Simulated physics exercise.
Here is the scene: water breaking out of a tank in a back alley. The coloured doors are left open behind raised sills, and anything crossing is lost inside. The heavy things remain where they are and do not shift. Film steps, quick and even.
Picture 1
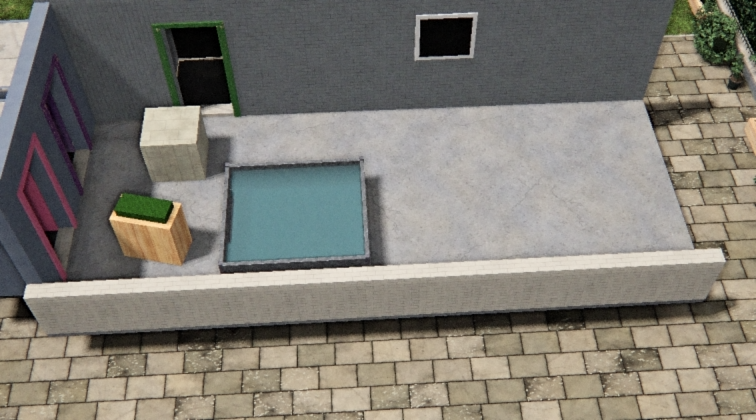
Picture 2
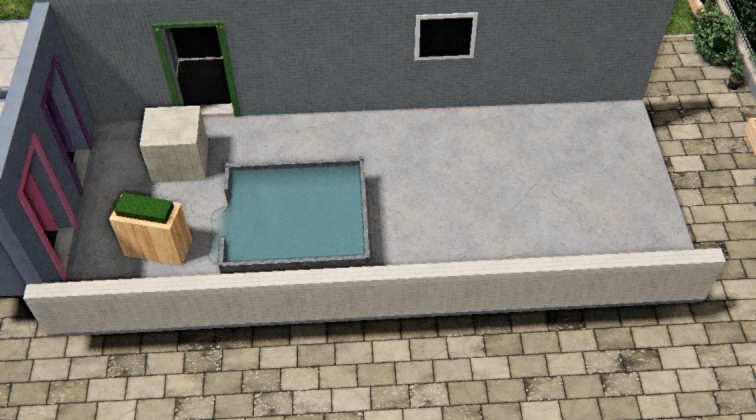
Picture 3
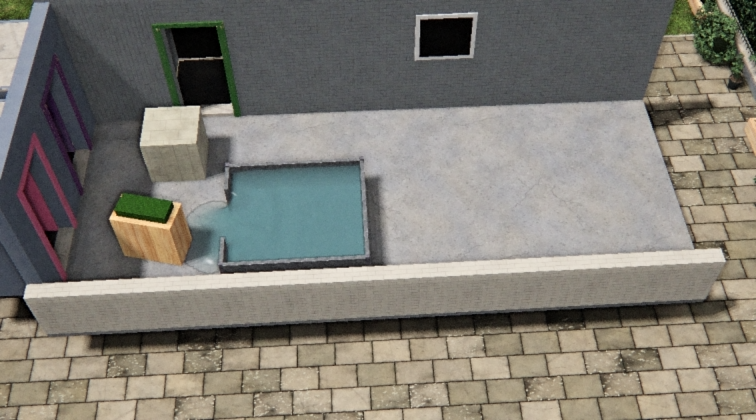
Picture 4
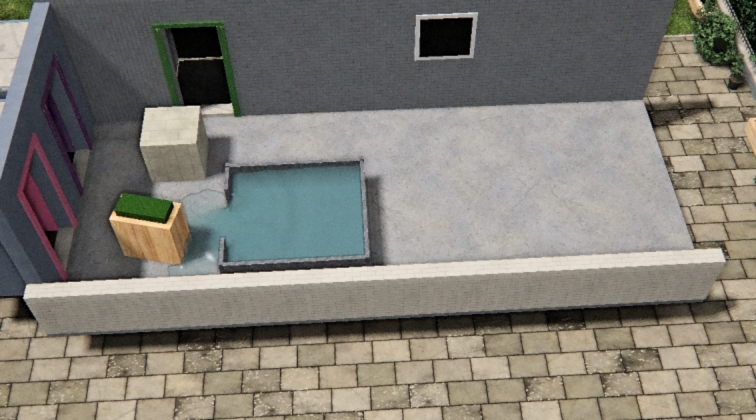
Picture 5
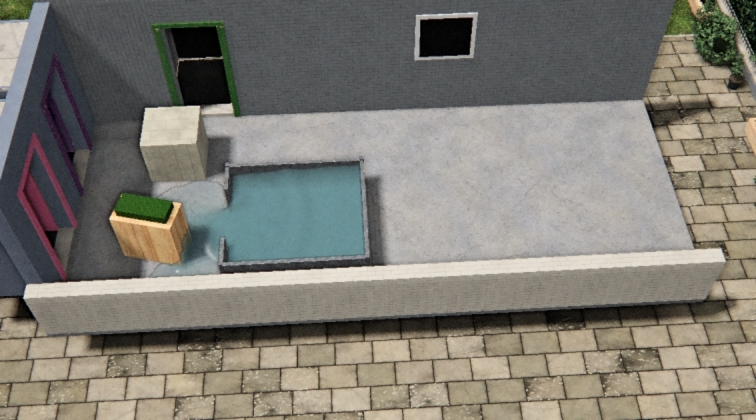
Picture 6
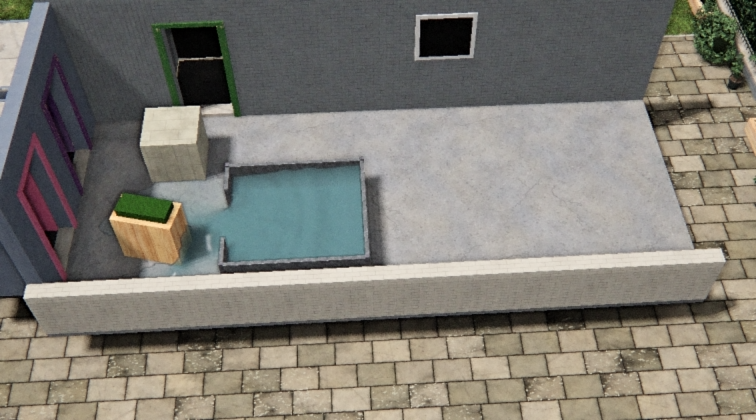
Water broke out through a gap in the left side of a square tank in a walled yard, then spread left across the grey floor, around the wooden planter and toward the pale block.
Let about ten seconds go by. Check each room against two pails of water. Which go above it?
At the end, the green door keeps it to two buckets; the pink door lets in beyond two buckets; the purple door lets in beyond two buckets.
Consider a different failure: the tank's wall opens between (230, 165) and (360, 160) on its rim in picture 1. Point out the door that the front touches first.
First to be reached: The green-painted one.
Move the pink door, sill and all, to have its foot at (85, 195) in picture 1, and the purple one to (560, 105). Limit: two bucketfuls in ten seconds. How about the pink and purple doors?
As I see it, the pink one crosses the line; the purple one remains short of it.
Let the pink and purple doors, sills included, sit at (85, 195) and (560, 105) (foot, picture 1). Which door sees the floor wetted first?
The flood hits the one in pink before any other door.
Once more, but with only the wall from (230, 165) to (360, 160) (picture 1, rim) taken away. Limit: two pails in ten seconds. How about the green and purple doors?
Checking the doors, green door surpasses the cutoff; purple door, on the other hand, surpasses the cutoff.
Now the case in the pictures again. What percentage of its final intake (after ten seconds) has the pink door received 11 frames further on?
Around 0 in a hundred.
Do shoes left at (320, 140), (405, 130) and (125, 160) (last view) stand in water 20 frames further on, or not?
In turn: Clear, clear, under water.
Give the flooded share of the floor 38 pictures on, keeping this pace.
About 50 %.
A moment on, water covers 15 % of the floor; the green door not reached, the pink door wet at the sill, nothing in, the purple door wet at the sill, nothing in.
Next, water covers 20 % of the floor; the green door not reached, the pink door wet at the sill, nothing in, the purple door over two buckets in.
Then, water covers 30 % of the floor; the green door wet at the sill, nothing in, the pink door over two buckets in, the purple door far over two buckets in.
Later, water covers 50 % of the floor; the green door wet at the sill, nothing in, the pink door far over two buckets in, the purple door far over two buckets in.
In the end, water covers 85 % of the floor; the green door wet at the sill, nothing in, the pink door far over two buckets in, the purple door far over two buckets in.
